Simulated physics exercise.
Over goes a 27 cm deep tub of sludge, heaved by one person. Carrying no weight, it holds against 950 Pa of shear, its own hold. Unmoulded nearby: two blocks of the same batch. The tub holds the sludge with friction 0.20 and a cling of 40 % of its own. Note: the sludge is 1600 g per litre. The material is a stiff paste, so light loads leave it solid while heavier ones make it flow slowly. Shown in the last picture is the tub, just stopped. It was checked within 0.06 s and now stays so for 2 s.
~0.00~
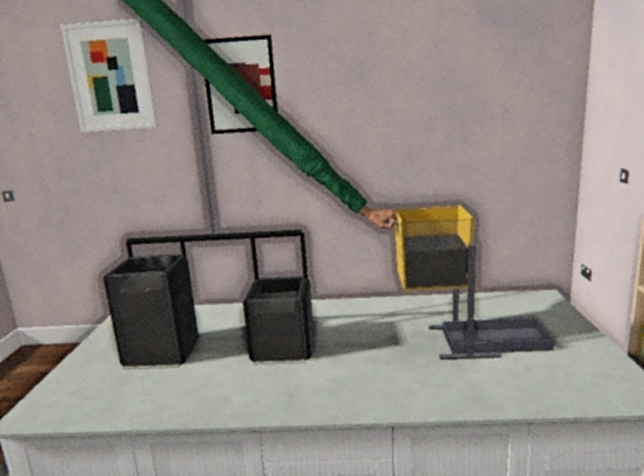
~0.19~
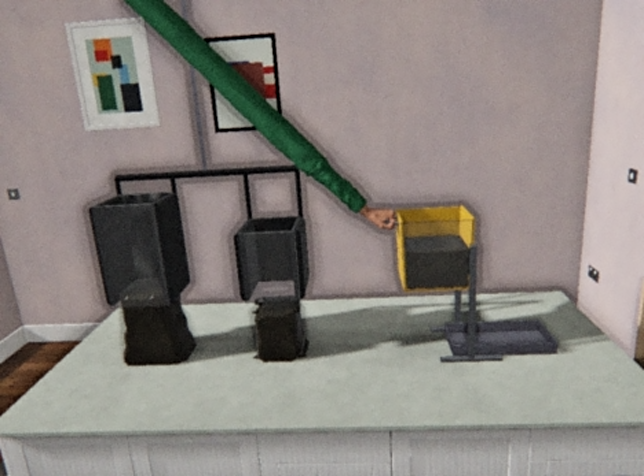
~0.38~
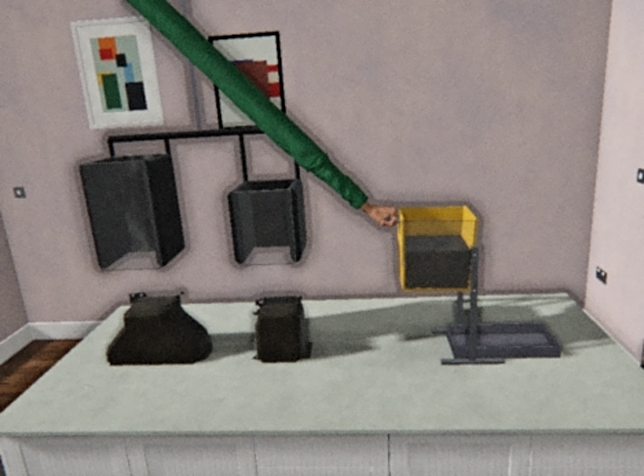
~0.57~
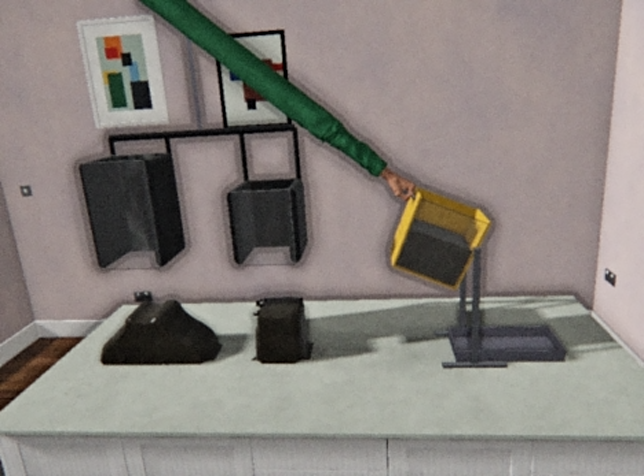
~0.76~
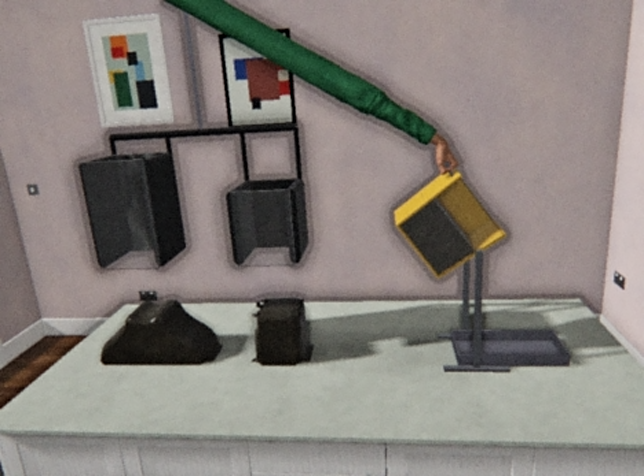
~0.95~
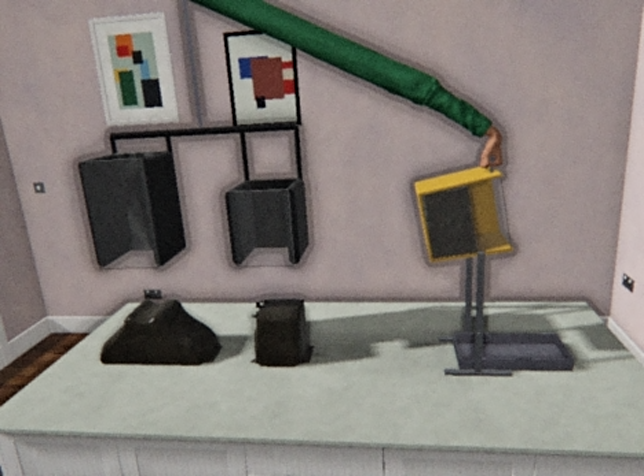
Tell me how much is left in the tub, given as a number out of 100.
It should be close to 100 out of 100.
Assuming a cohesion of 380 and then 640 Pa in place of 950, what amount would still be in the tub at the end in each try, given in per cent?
In turn about 75 %, 100 %.
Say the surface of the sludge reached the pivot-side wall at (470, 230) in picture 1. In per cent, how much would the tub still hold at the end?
Result: Approx. 100 % remaining in tub.
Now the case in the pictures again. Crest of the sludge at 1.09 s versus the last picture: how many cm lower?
About 2 cm.
By 1.09 s, the tub is at 80 degrees and holds 100 %.
By 1.26 s, the tub is at 80 degrees and holds 100 %.
By 1.43 s, the tub is at 80 degrees and holds 100 %.
By 1.60 s, the tub is at 80 degrees and holds 100 %.
By 2.95 s, at the end, the tub is at 80 degrees and holds 100 %.
